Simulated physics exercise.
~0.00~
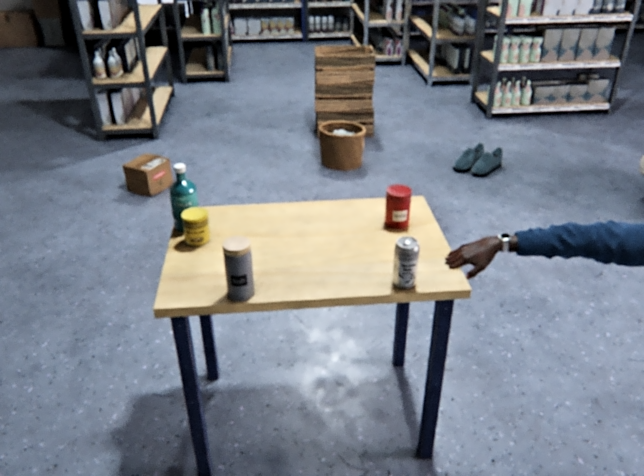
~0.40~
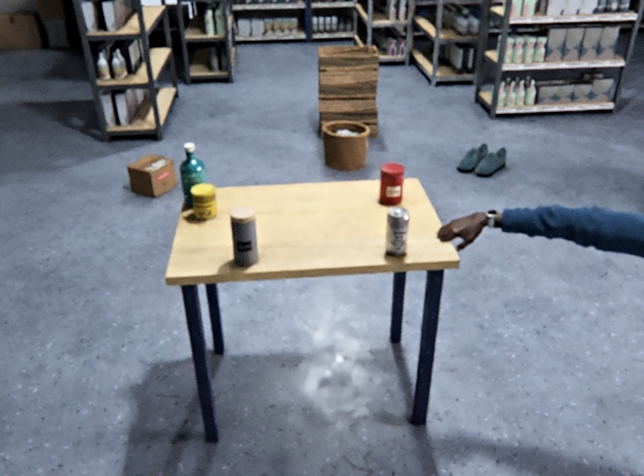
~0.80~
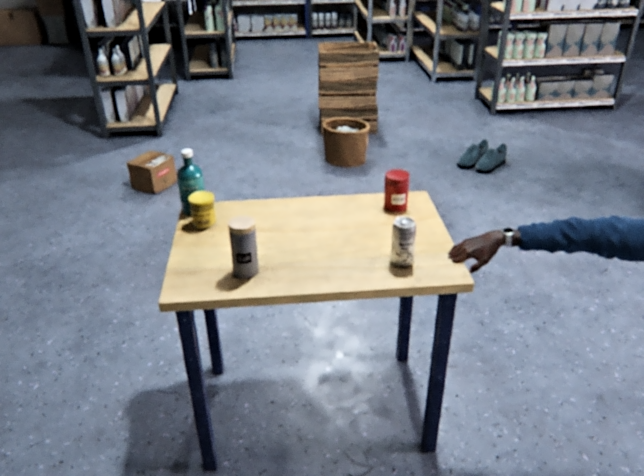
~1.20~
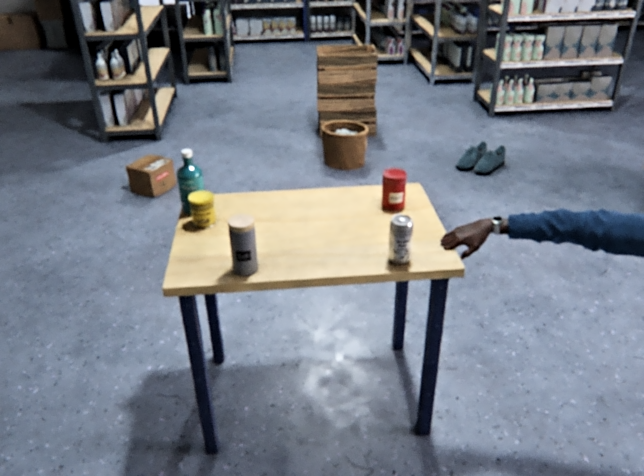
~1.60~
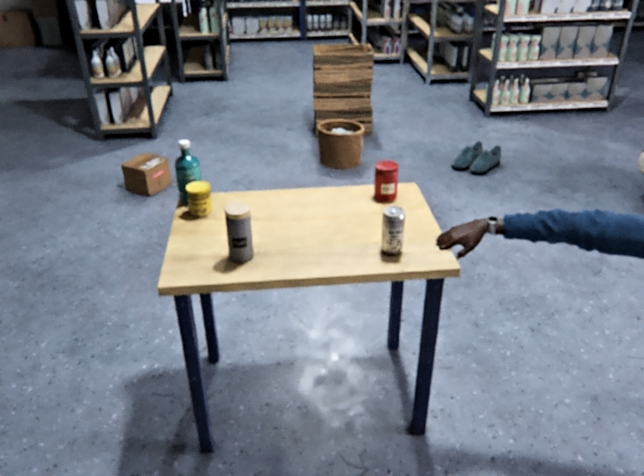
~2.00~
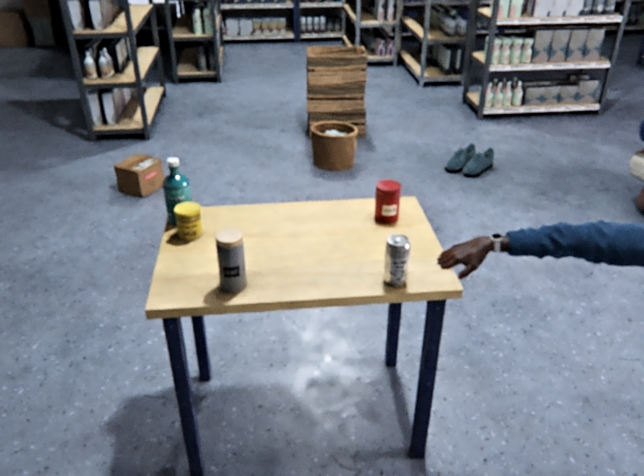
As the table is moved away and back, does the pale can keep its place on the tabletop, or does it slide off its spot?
The pale can keeps its place. It stays upright on the same spot near the right side of the tabletop as the table moves back and forth.
To begin with, a light wooden table with dark legs stands on a grey floor, holding a turquoise bottle, a yellow tin, a red jar, a grey jar and a pale can, while a hand in a blue sleeve rests at its right edge. The table slides a short way away from the viewer, with the hand moving along beside it. It then comes back toward the viewer. Next it moves away a second time, and again returns. At the end, all five items are still upright in their places on the tabletop, with the hand still at the edge.
